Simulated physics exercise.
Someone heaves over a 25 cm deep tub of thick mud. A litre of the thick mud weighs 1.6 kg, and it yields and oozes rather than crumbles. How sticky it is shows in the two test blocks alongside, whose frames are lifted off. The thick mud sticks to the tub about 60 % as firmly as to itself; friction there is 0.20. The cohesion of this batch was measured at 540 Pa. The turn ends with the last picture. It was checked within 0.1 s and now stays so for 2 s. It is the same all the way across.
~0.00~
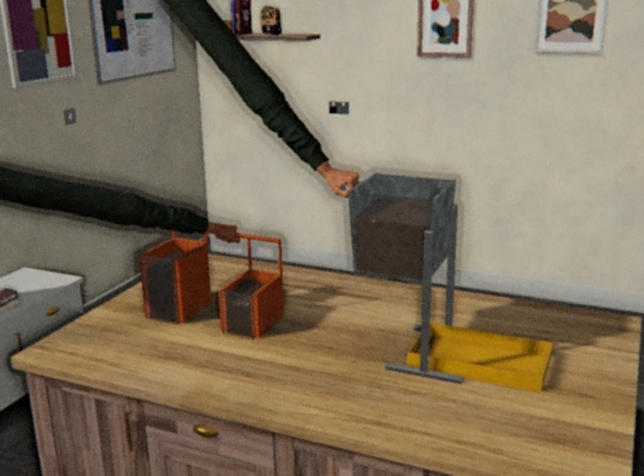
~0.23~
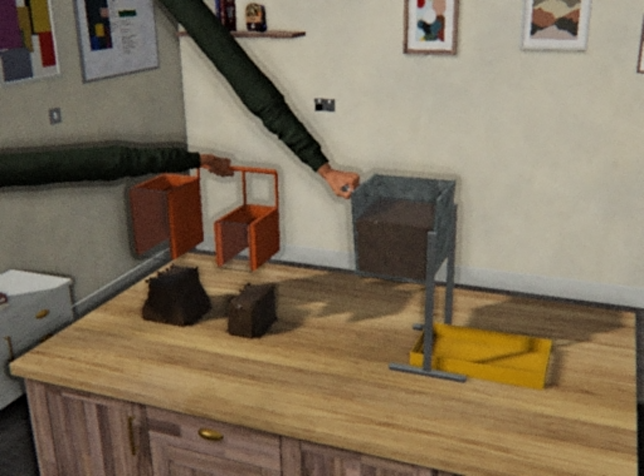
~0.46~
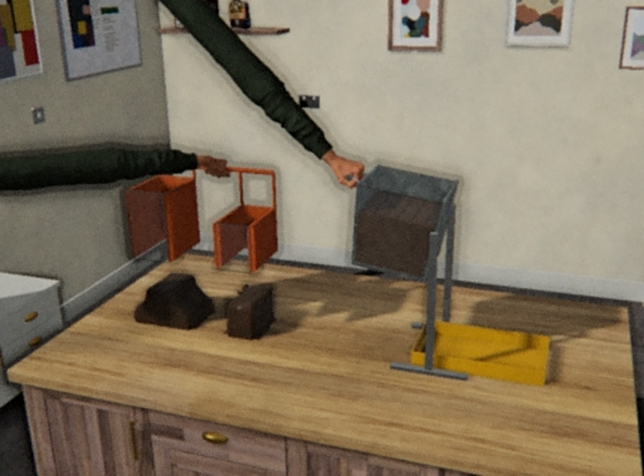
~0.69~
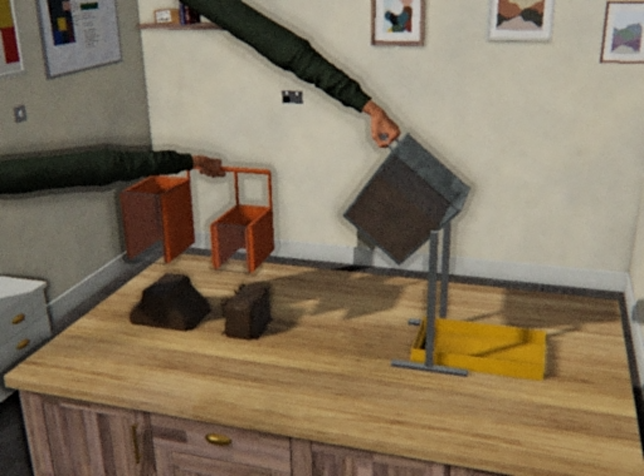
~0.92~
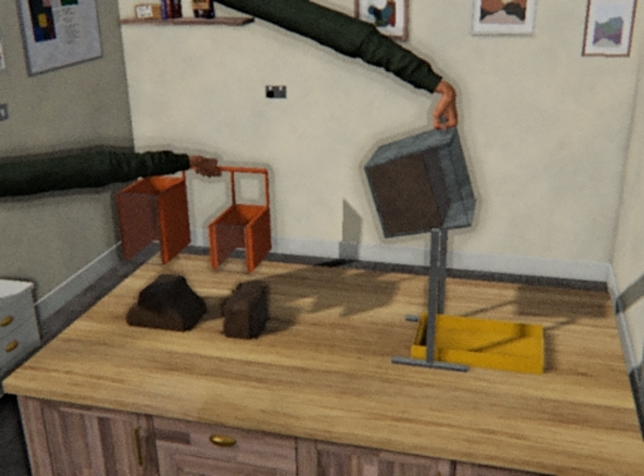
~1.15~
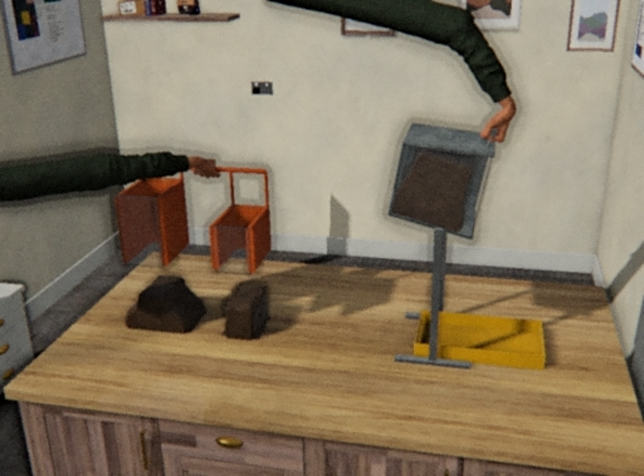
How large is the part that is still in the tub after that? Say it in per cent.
Close to 29 per cent.
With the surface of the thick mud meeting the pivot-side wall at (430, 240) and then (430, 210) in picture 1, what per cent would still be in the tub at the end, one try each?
In turn about 40 %, 0 %.
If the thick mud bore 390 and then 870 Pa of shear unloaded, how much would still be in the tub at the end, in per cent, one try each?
In turn about 16 %, 45 %.
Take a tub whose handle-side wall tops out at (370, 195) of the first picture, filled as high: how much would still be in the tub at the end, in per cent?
It would be near 40 %.
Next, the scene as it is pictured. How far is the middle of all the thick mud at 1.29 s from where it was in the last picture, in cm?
Roughly 8 cm.
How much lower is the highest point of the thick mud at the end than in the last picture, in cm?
Some 16 cm.
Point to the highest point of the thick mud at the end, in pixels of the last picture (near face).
Around (440, 206).
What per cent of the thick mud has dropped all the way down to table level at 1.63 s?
Near 50 %.
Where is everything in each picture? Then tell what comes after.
In the first frame, handle-side rim at (351, 192), tilt 0 degrees; crest of the thick mud at (359, 218); block heights 20 cm, 13 cm (left to right).
In the second frame, handle-side rim at (353, 194), tilt 0 degrees; crest of the thick mud at (361, 220); block heights 16 cm, 13 cm (left to right).
In the third frame, handle-side rim at (360, 185), tilt 8 degrees; crest of the thick mud at (363, 212); block heights 13 cm, 13 cm (left to right).
In the fourth frame, handle-side rim at (394, 153), tilt 39 degrees; crest of the thick mud at (381, 177); block heights 13 cm, 13 cm (left to right).
In the fifth frame, handle-side rim at (449, 143), tilt 73 degrees; crest of the thick mud at (417, 155); block heights 13 cm, 13 cm (left to right).
In the sixth frame, handle-side rim at (493, 158), tilt 100 degrees; crest of the thick mud at (419, 154); block heights 13 cm, 13 cm (left to right).
After 1.29 s, the tub is at 100 degrees and holds 79 %.
After 1.46 s, the tub is at 100 degrees and holds 43 %.
After 1.63 s, the tub is at 100 degrees and holds 35 %.
After 1.80 s, the tub is at 100 degrees and holds 33 %.
After 3.15 s, the tub is at 100 degrees and holds 29 %.
